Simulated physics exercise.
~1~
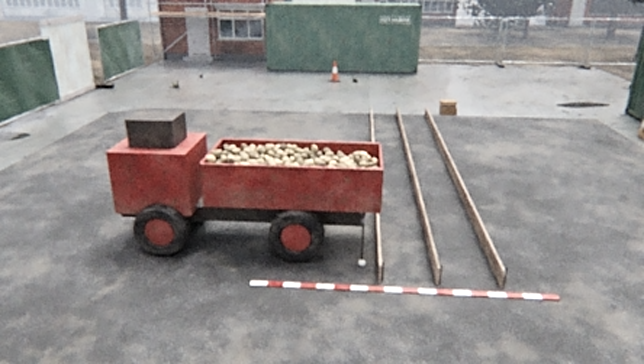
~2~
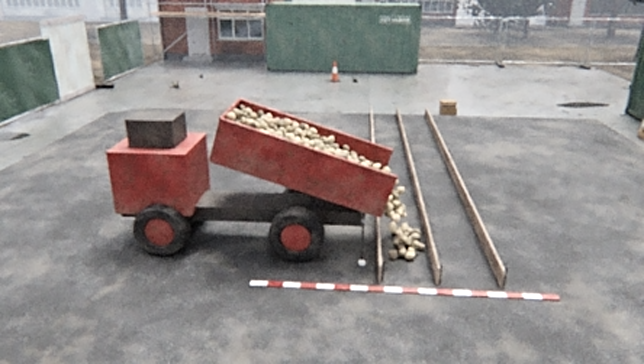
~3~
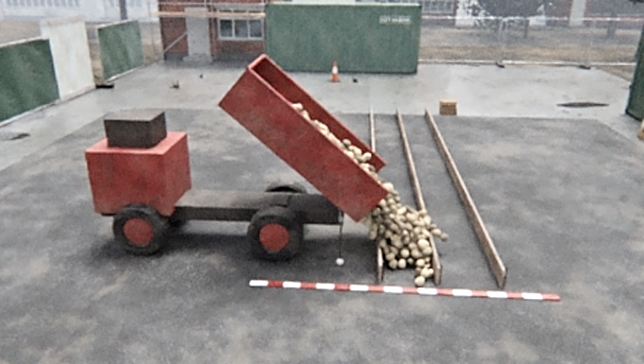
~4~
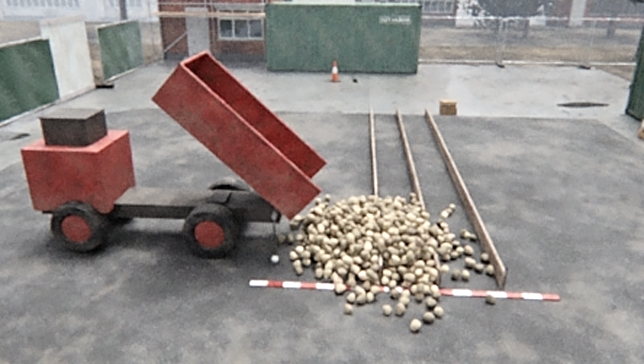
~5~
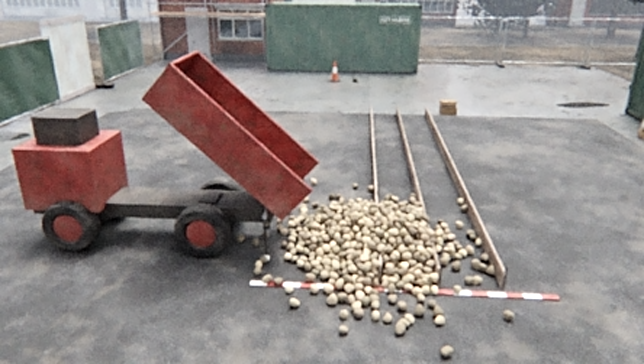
The clip shows a red toy-like tipper truck raising its bed and spilling pale rounded stones toward three boards on the ground while it moves left, ending with the bed empty and still tilted beside a wide heap spread around the boards and over a striped staff.
